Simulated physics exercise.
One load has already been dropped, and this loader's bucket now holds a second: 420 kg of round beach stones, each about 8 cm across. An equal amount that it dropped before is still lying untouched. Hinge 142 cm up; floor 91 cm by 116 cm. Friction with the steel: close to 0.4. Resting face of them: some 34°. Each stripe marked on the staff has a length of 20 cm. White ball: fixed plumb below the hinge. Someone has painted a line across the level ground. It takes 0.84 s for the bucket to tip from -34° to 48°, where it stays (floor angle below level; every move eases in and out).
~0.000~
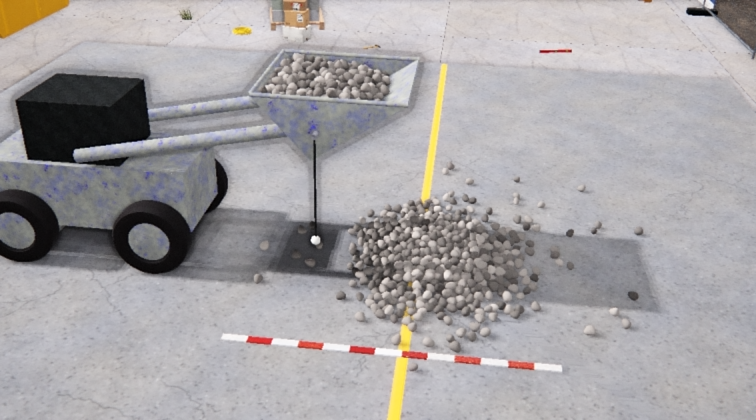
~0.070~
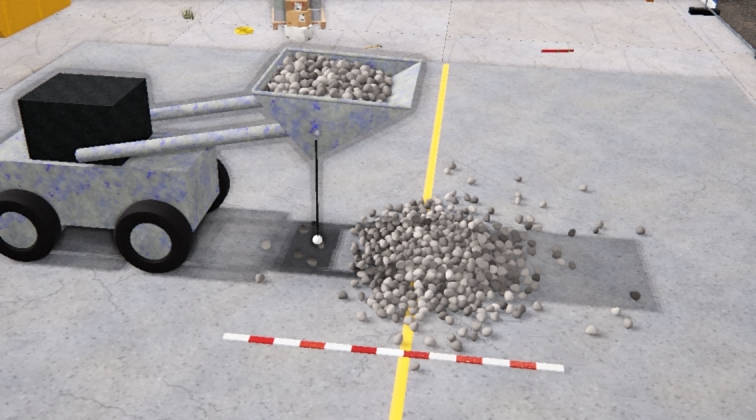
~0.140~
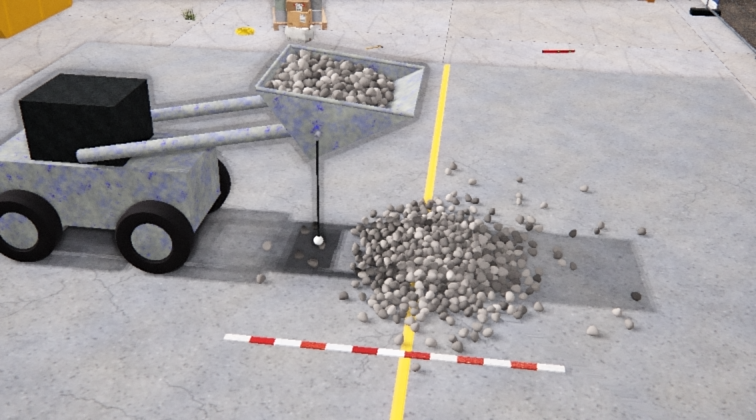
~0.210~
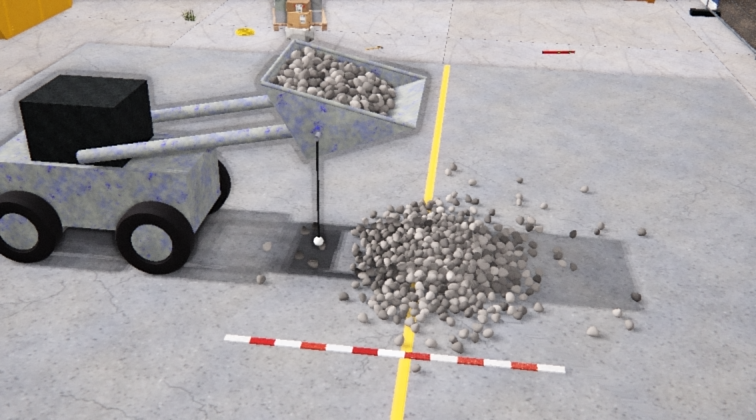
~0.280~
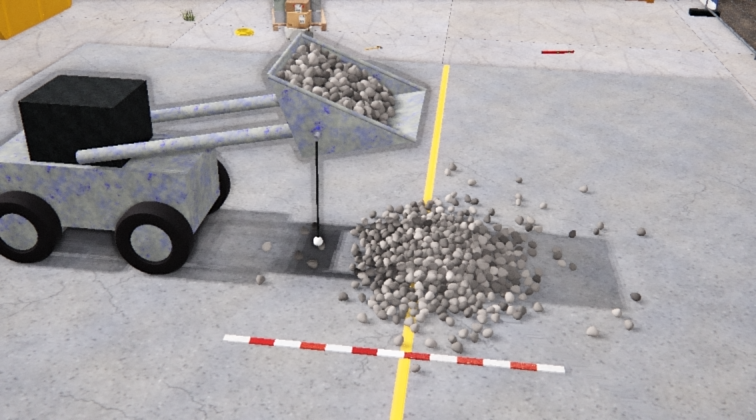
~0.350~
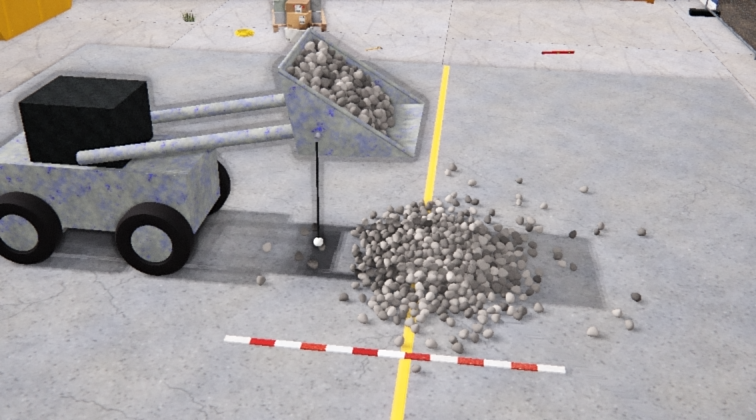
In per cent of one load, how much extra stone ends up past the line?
About 65 %.
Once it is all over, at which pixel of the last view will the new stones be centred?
Middle: Approx. (434, 251) px.
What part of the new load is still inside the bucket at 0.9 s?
Close to 50 in a hundred.
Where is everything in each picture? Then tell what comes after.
In the first picture, the bucket is at -34°, its lip at (408, 106); the top of the load is at (309, 66). The earlier load is highest near (433, 254), 17 cm above ground level, 34 % short of the line, 66 % past the line.
In the second picture, lip at (411, 108), floor tilted -32°, highest stones at (309, 65); the stones move at 0.2 m/s on average.
In the third picture, lip at (414, 116), floor tilted -28°, highest stones at (297, 62); the stones move at 0.3 m/s on average.
In the fourth picture, lip at (416, 127), floor tilted -21°, highest stones at (302, 59); the stones move at 0.5 m/s on average.
In the fifth picture, the bucket is at -13°, its lip at (416, 141); the top of the load is at (307, 55); the stones move at 0.5 m/s on average.
In the sixth picture, the bucket is at -3°, its lip at (414, 156); the top of the load is at (314, 50); the stones move at 0.6 m/s on average.
After 0.6 s the floor is at 35°; in per cent of one load, 100 in the bucket, 35 short of the line, 66 past the line; the foremost stones are at (612, 263).
After 0.9 s the floor is at 48°; in per cent of one load, 48 in the bucket, 84 short of the line, 68 past the line; the foremost stones are at (612, 263).
After 1.3 s the floor is at 48°; in per cent of one load, 2 in the bucket, 82 short of the line, 116 past the line; the foremost stones are at (612, 263).
After 3.9 s the floor is at 48°; in per cent of one load, 0 in the bucket, 70 short of the line, 130 past the line; the foremost stones are at (629, 265). Net gain past the line, 65.
